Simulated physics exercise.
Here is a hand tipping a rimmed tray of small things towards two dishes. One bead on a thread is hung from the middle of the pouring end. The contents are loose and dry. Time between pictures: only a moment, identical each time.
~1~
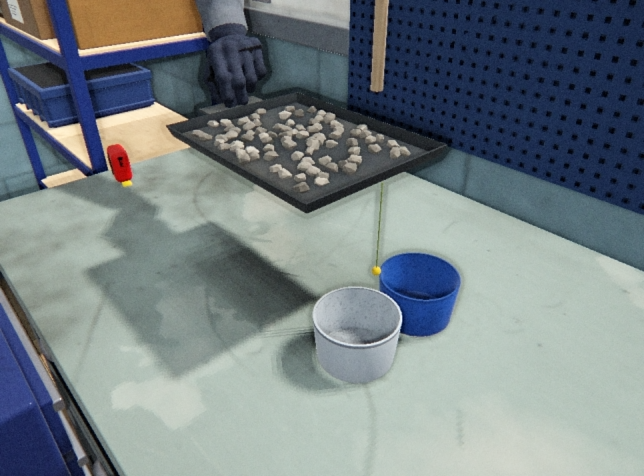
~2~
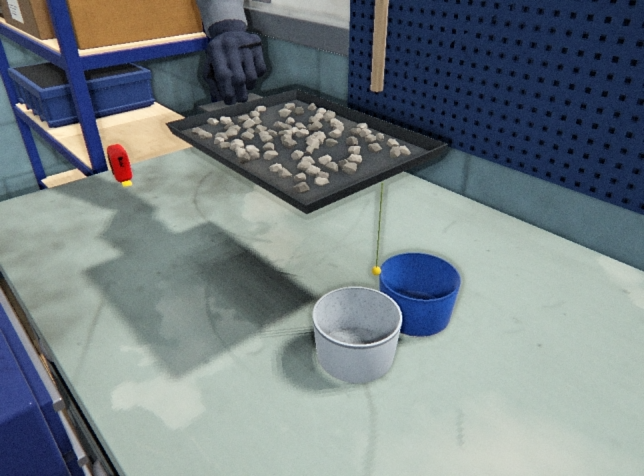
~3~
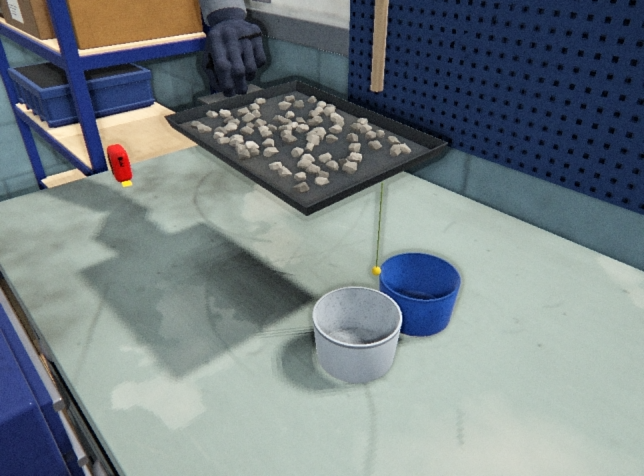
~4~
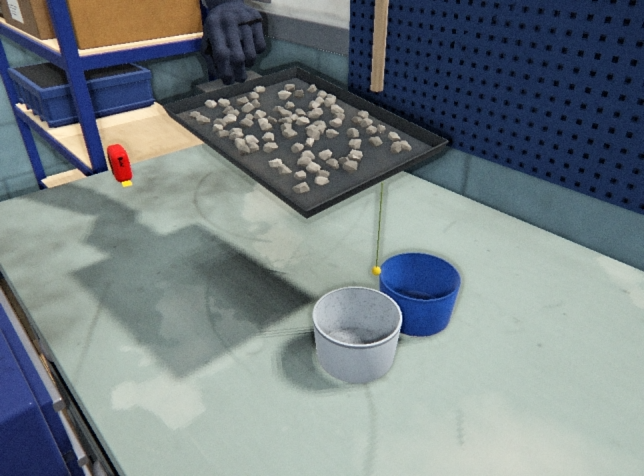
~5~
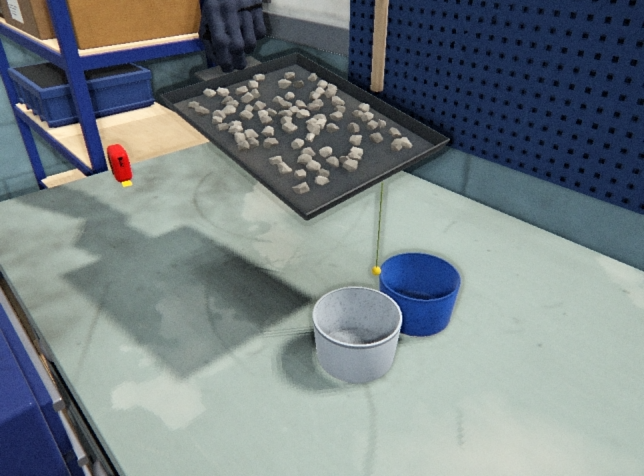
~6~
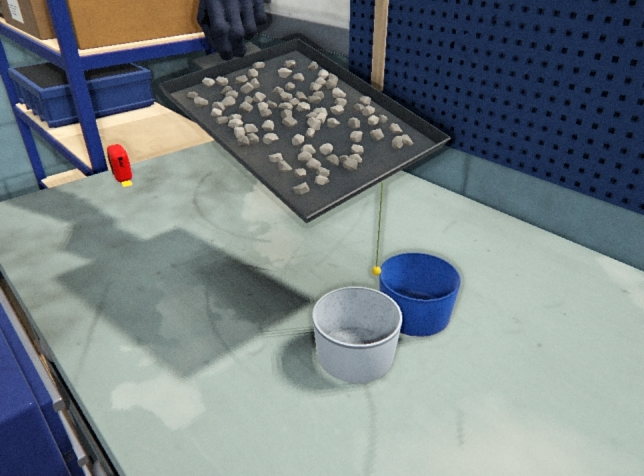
Above a pale green worktop with a white dish and a blue dish on it, a dark-gloved hand raised the back of a black tray of gravel, gradually tilting it towards its front left corner.
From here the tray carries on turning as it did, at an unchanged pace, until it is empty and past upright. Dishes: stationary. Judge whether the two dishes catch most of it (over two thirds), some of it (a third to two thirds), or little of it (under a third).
They catch some of it.
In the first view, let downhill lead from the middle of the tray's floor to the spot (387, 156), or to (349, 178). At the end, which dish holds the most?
Case 1 - the one at right; case 2 - the one at left.
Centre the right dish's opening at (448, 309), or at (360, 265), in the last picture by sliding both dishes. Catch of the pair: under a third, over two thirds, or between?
Trial 1 - under a third. Trial 2 - under a third.
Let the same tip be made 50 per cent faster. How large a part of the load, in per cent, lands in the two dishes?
Something like 40 percent, give or take.
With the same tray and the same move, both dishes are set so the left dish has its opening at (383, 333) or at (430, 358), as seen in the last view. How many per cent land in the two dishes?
About 40 per cent, then about 0 per cent.
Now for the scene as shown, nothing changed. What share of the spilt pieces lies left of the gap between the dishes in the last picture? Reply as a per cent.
I'd say some 70 in a hundred.
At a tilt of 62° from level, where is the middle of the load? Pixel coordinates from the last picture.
I'd mark the middle close to (332, 192).
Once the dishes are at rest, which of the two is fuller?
Result: The one at left wins.
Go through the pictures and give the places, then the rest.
In the first frame, corners of the pouring end near (306, 200) and (441, 144), level; middle of the load near (286, 141), bits of gravel; left dish near (388, 355); right dish near (449, 310); bead on its thread near (376, 271).
In the second frame, corners of the pouring end near (307, 201) and (441, 144), level; middle of the load near (286, 139).
In the third frame, corners of the pouring end near (307, 203) and (441, 142), tipped barely, lowest at the left corner; middle of the load near (286, 135).
In the fourth frame, corners of the pouring end near (307, 206) and (442, 141), tipped a little, lowest at the left corner; middle of the load near (286, 128).
In the fifth frame, corners of the pouring end near (307, 209) and (443, 139), tipped a little, lowest at the left corner; middle of the load near (286, 122).
In the sixth frame, corners of the pouring end near (307, 212) and (444, 137), tipped clearly, lowest at the left corner; middle of the load near (286, 115); left dish near (388, 355); right dish near (449, 310).
Shortly afterwards, tray tipped steeply; the bulk on the tray; a little in the air.
Next, tray tipped past a quarter turn; only a few on the tray; near half in the left dish; only a few in the right dish; near a third outside both; a little in the air.
Some moments later, tray tipped past a quarter turn; near half in the left dish; only a few in the right dish; near half outside both.
In the end, tray tipped past a quarter turn; near half in the left dish; only a few in the right dish; near half outside both.
